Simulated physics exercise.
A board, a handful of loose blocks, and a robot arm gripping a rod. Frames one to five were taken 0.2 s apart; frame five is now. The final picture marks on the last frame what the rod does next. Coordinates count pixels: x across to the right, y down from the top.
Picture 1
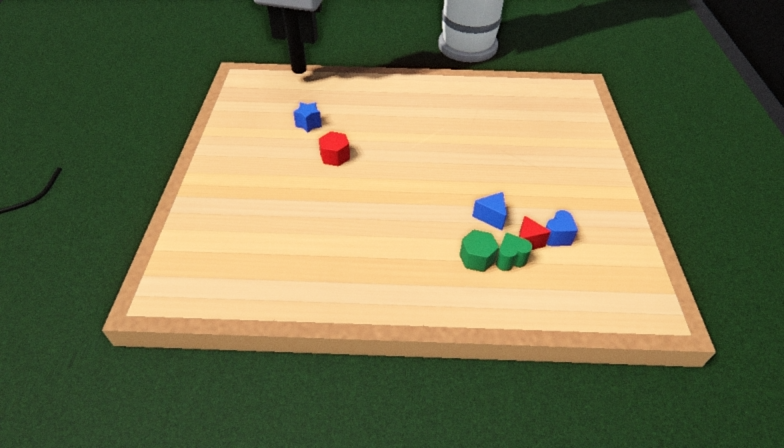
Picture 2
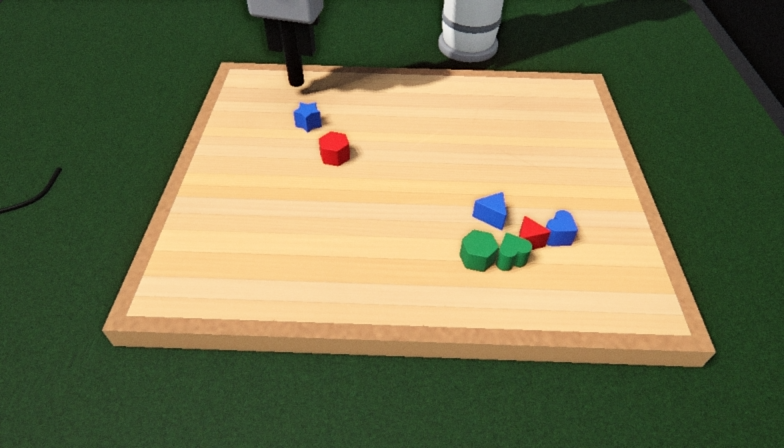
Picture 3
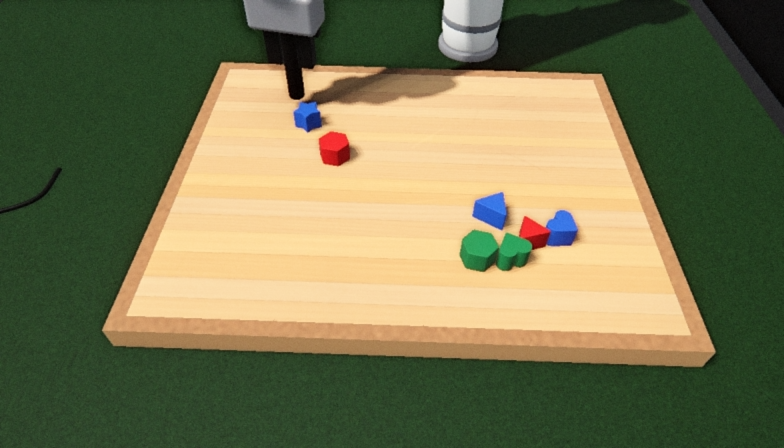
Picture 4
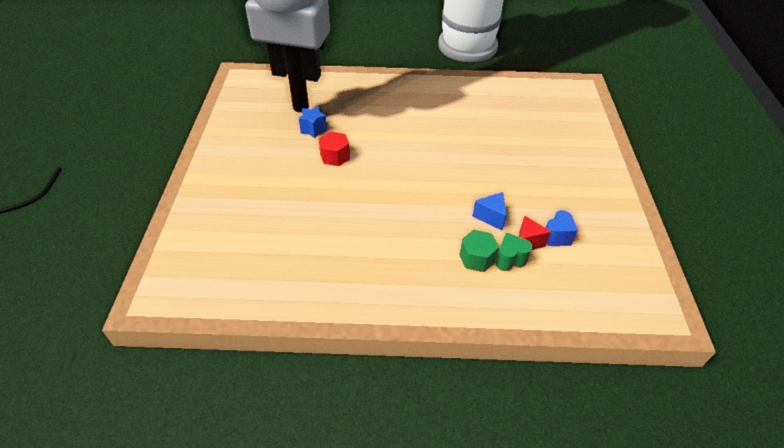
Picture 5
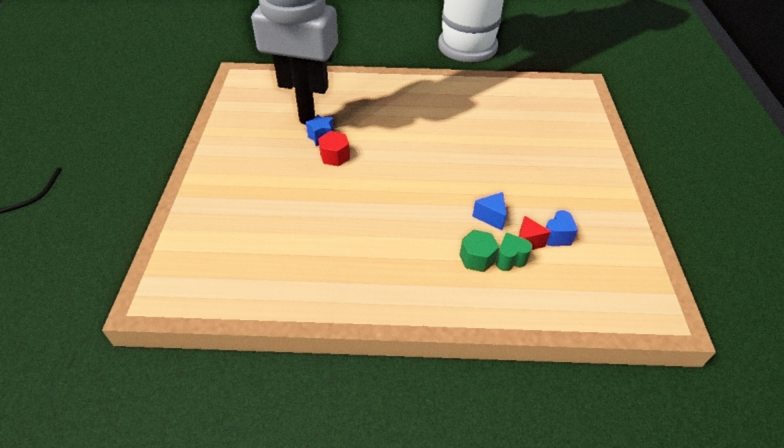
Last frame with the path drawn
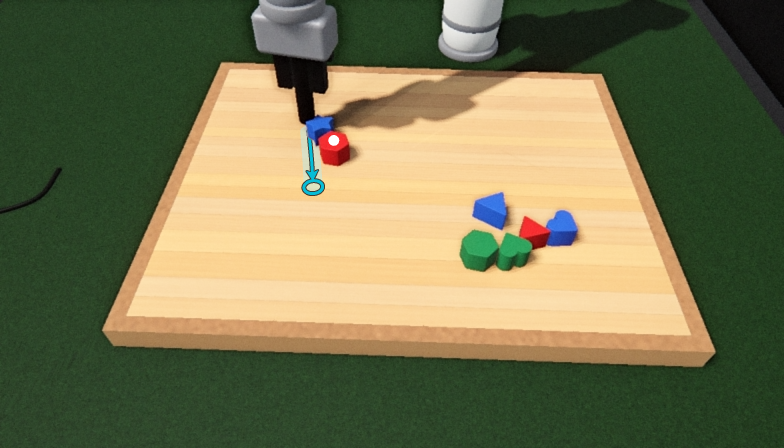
A robot arm holding a dark rod reaches over the far left edge of a pale wooden board on a green surface, seen from above by a still camera. A blue star and a red hexagonal block sit near the rod, while blue, red and green blocks cluster at right. The rod moves nearer, then nudges the star slightly rightward and toward the viewer, up close to the unmoving red block.
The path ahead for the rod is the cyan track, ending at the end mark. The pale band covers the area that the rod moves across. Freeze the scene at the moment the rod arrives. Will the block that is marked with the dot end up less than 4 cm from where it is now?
Yes, that is what happens.
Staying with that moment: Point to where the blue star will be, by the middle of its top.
For the centre of its top, I'd go with (328, 141).
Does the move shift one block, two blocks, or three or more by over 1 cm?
The result: Two blocks.
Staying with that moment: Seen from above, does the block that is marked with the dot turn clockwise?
It seems not.
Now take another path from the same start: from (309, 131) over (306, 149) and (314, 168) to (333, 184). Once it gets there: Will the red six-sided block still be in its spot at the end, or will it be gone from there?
Gets moved.
The line goes in a line from (309, 131) to (313, 187); the dot is on the red six-sided block.
What follows on the original path. One third of the way, rod (309, 139); blue star (327, 134), turned 30° anticlockwise; red six-sided block (343, 146), turned 20° anticlockwise.
Two thirds of the way, rod (311, 157); blue star (328, 141), turned 65° anticlockwise; red six-sided block (353, 149), turned 30° anticlockwise.
At the end, rod (312, 177); blue star (328, 141), turned 65° anticlockwise; red six-sided block (353, 149), turned 30° anticlockwise.
